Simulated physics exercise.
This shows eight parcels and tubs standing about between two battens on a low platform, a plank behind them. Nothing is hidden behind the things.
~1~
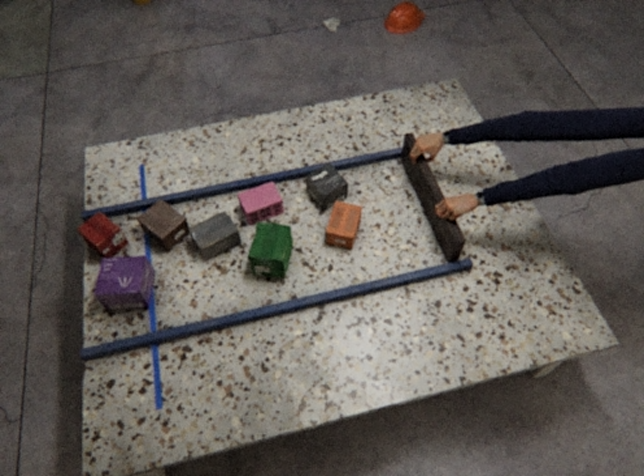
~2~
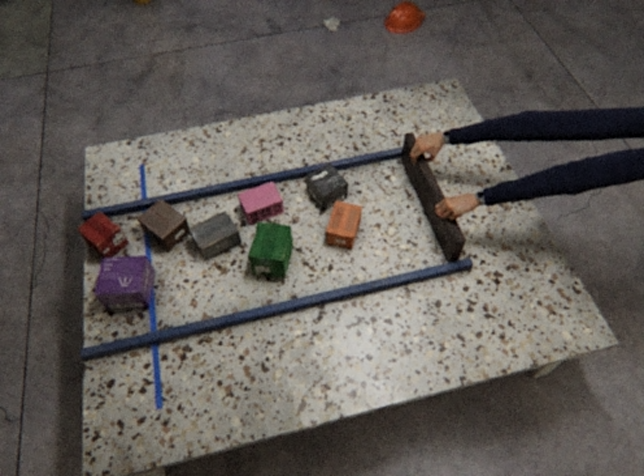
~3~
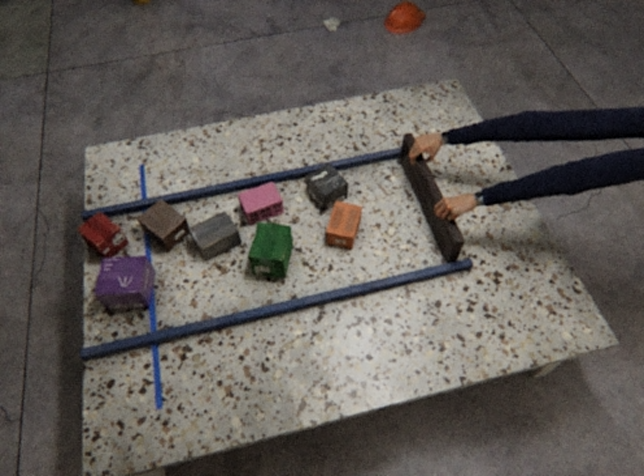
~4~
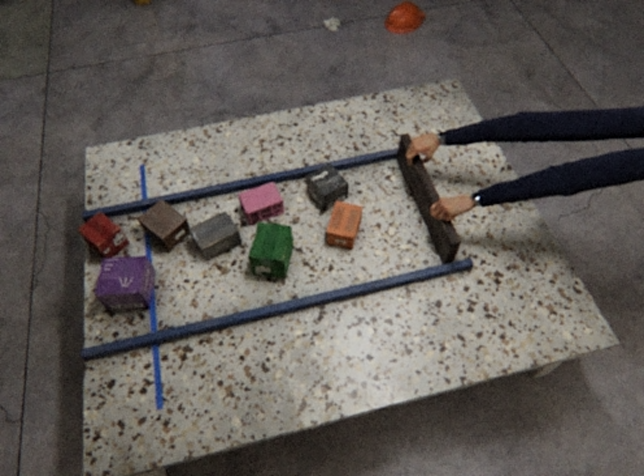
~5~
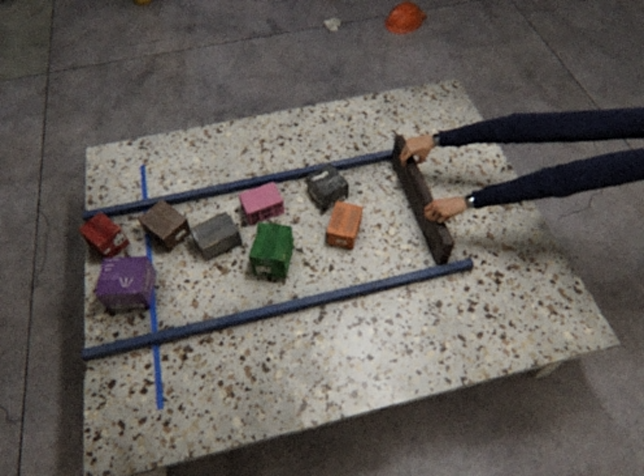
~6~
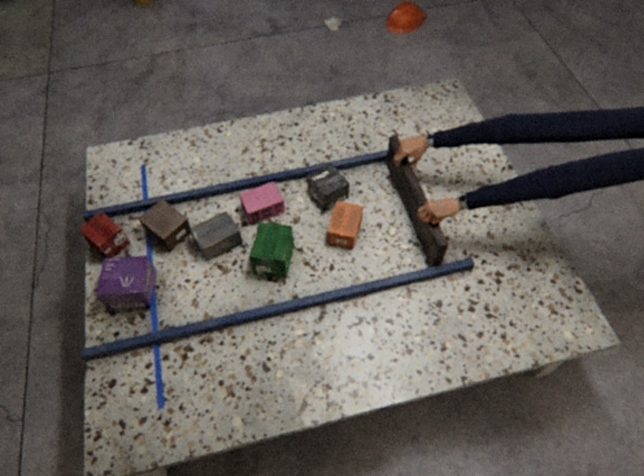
In this clip, eight coloured boxes sit between two rails on a speckled platform crossed by blue tape, while two hands at the right slide a dark plank slightly left toward them; the boxes stay still.
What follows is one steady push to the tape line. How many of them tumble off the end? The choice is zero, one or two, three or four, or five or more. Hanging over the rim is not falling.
In the end the number that fall off is three or four.
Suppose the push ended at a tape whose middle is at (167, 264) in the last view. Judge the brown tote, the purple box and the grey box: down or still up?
The brown tote falls; the purple box falls; the grey box does not fall.
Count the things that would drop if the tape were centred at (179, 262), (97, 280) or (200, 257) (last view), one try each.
It would be 1, 8 and 1.
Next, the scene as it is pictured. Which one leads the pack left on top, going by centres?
Foremost is the grey box.
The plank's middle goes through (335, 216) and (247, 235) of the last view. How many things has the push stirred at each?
By then 2, and 6.
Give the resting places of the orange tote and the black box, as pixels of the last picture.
The orange tote at (134, 276), the black box at (129, 225).
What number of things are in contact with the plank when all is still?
The number is 2.
Early on, none off yet; red parcel at rest near (105, 236); purple box at rest near (128, 282); brown tote at rest near (166, 225).
A while later, none off yet; red parcel travelled about its own width near (75, 246); purple box travelled a little near (107, 298); brown tote travelled about its own width near (107, 226).
Finally, the number that fall off is three or four; lost, brown tote, purple box and red parcel.
